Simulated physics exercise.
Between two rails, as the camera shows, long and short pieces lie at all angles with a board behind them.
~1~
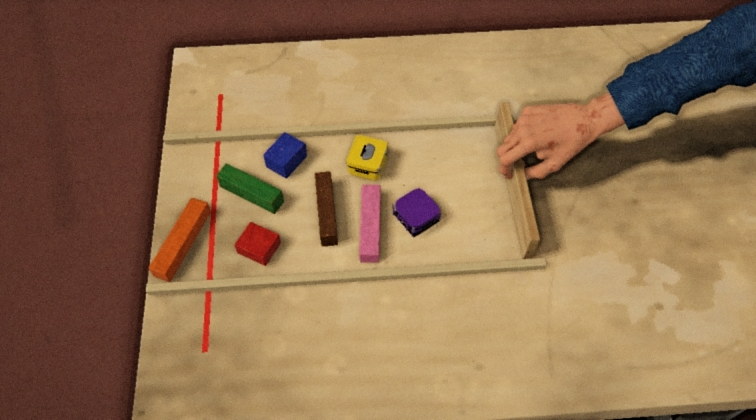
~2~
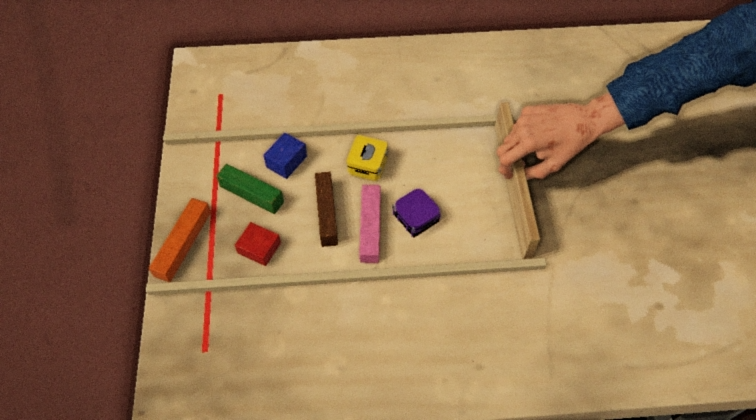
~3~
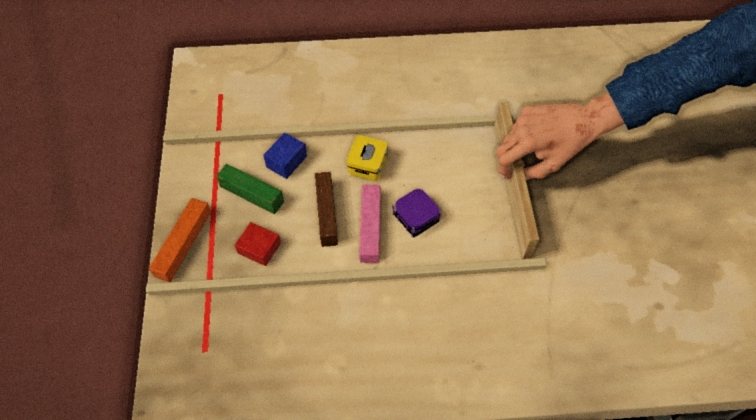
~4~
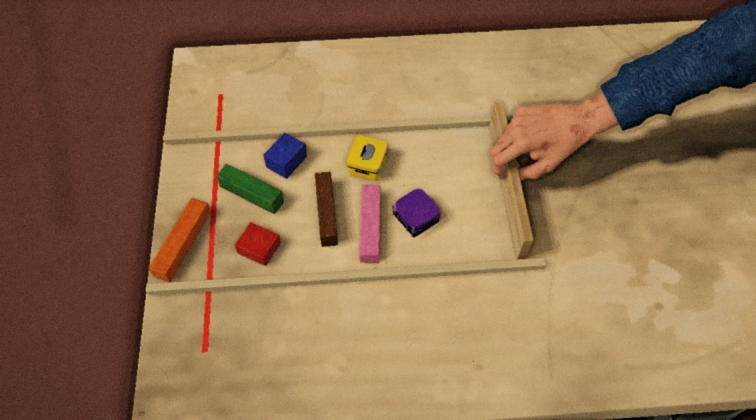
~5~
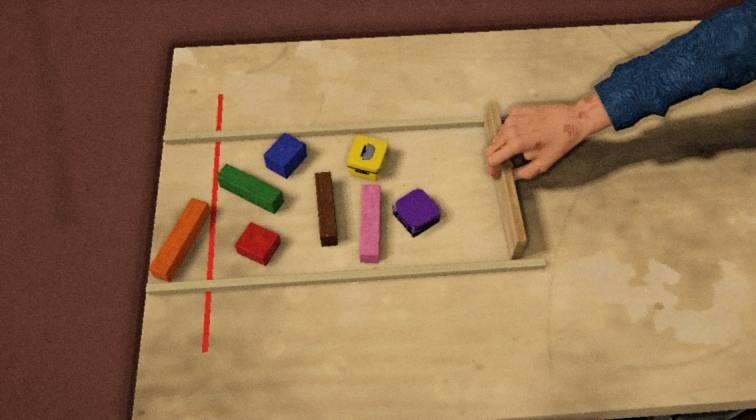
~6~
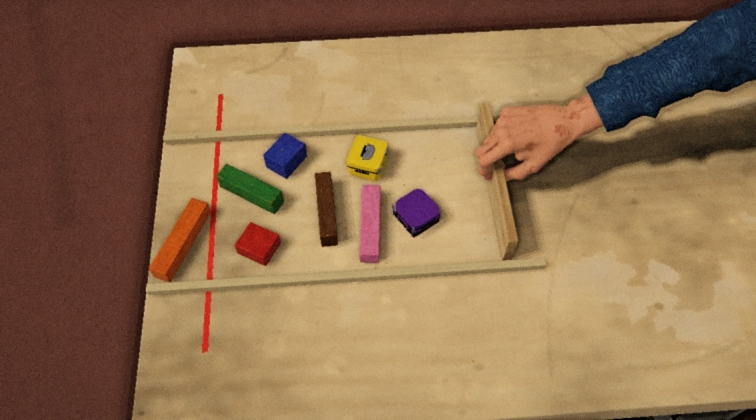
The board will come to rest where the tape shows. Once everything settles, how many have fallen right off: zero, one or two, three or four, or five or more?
The board is going to sweep off three, or four.
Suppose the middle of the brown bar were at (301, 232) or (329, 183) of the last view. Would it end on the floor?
From the two starts it leaves the top; it stays up.
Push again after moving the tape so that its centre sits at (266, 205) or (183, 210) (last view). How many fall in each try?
In order, 0 then 5.
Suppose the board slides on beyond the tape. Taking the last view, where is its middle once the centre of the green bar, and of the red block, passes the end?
Roughly at (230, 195) and roughly at (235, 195).
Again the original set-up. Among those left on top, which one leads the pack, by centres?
Pink bar.
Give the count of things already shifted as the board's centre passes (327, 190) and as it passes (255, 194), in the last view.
At first I count 7, and then 8.
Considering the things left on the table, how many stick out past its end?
You'd get 0.
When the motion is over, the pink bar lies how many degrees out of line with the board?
I'd say it's about 0° out of line.
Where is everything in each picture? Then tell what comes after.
The first picture shows orange bar (181, 239); green bar (250, 189); red block (258, 244); board (515, 178); tape (214, 208).
The second picture shows green bar (250, 189); yellow case (367, 159).
The third picture shows red block (258, 244); board (515, 178).
The fourth picture shows orange bar (181, 239); blue block (286, 155).
The fifth picture shows green bar (250, 189); pink bar (370, 223).
The sixth picture shows orange bar (181, 239); green bar (250, 189); red block (258, 244); board (495, 179); tape (214, 208).
A little later, none off yet; orange bar at rest near (181, 239); green bar at rest near (250, 189); red block at rest near (258, 244).
When it is over, the number that fall off is three or four; down, brown bar, red block, green bar and orange bar.
